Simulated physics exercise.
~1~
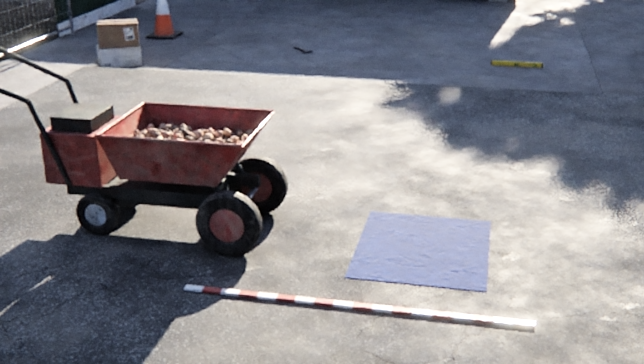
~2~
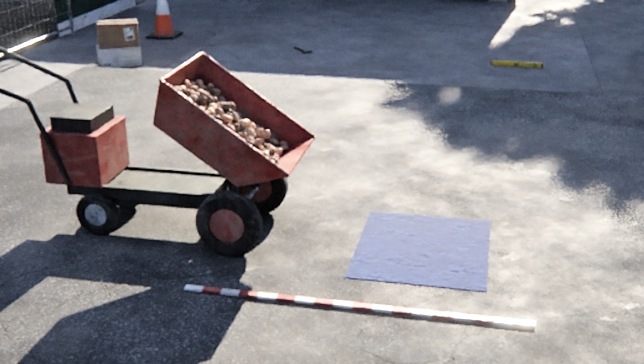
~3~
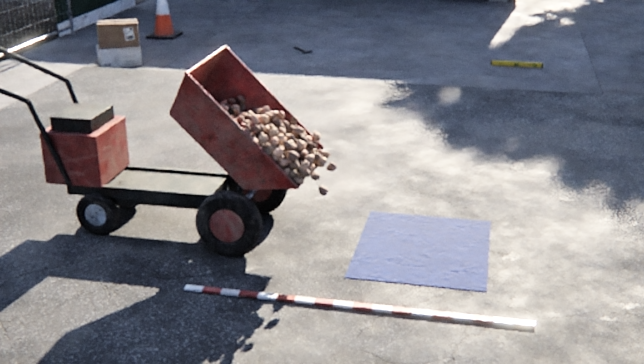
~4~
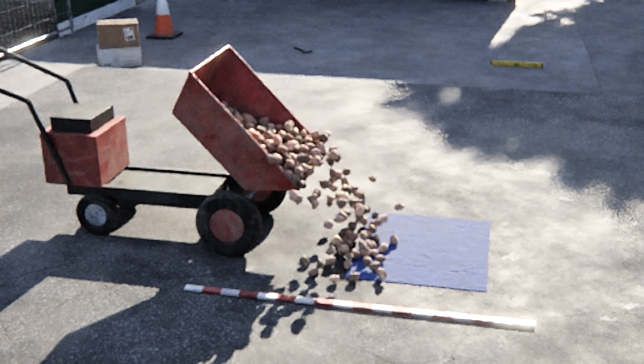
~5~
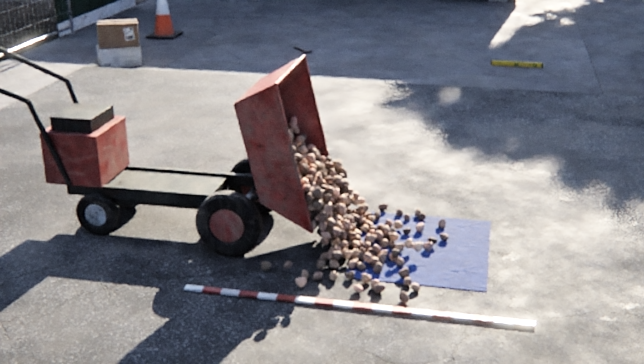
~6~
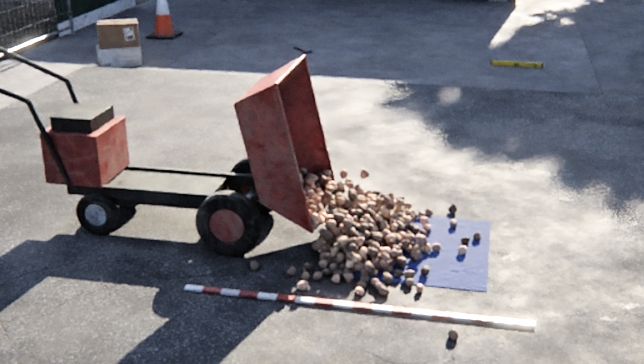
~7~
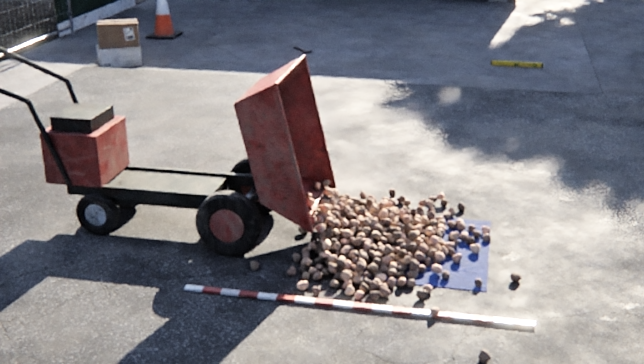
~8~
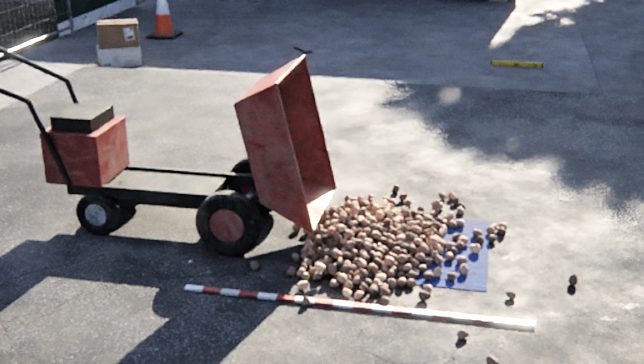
A red powered barrow with a tipping tray full of brownish stones stands at the left of a sunlit grey yard, seen from slightly above and to one side. A blue sheet lies flat on the ground to its right, behind a red-and-white striped staff, with a cardboard box and orange cone farther back. The tray tips steeply to the right, and stones begin spilling over its lower edge. It then tips almost upright, and the rest pour out. The tray ends empty beside a heap partly covering the sheet, with a few stones scattered beyond.
